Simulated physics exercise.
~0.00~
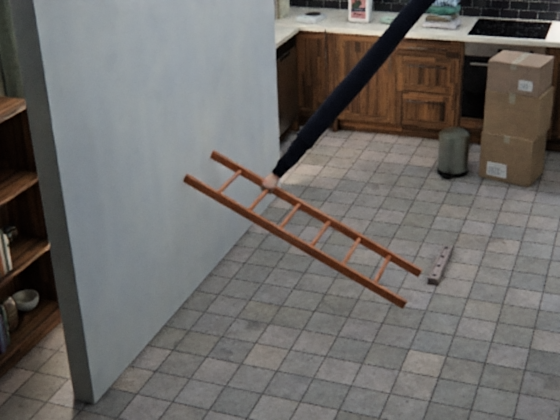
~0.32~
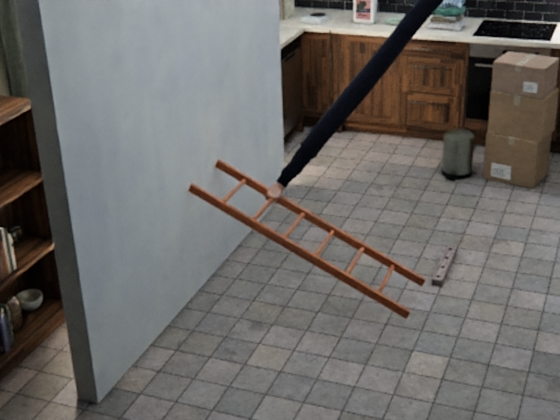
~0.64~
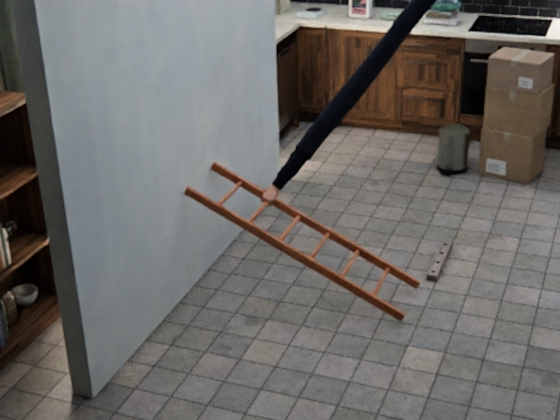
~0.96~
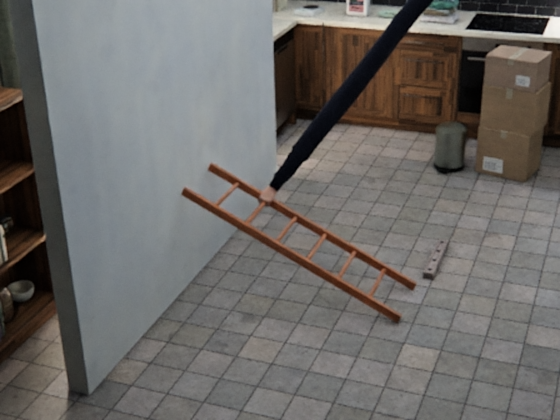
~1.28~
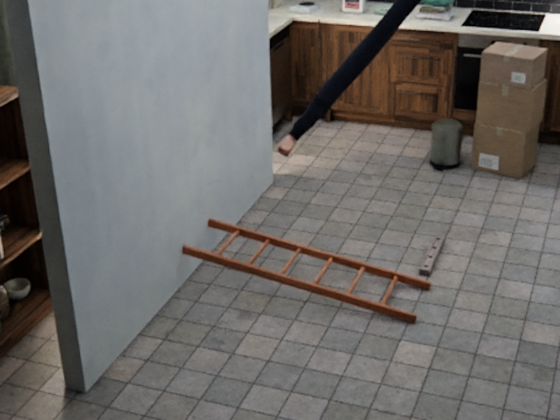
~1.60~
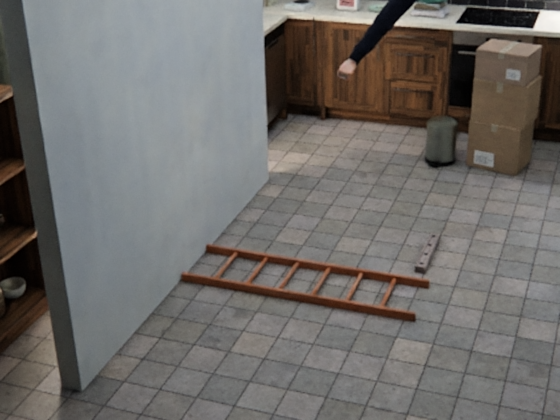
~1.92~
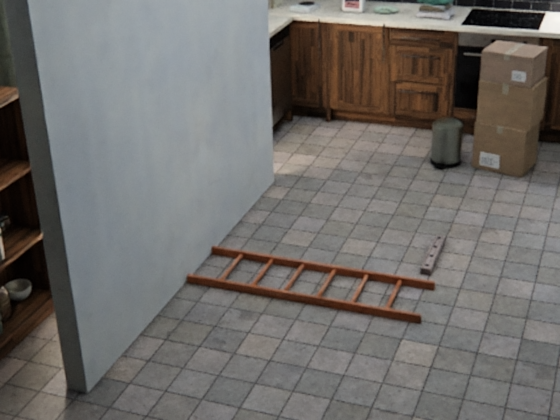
An orange ladder-like rack was held at a slant against the end of a pale wall by someone's outstretched arm, and once the hand let go and drew back, it slid down and ended up lying flat on the tiled floor.
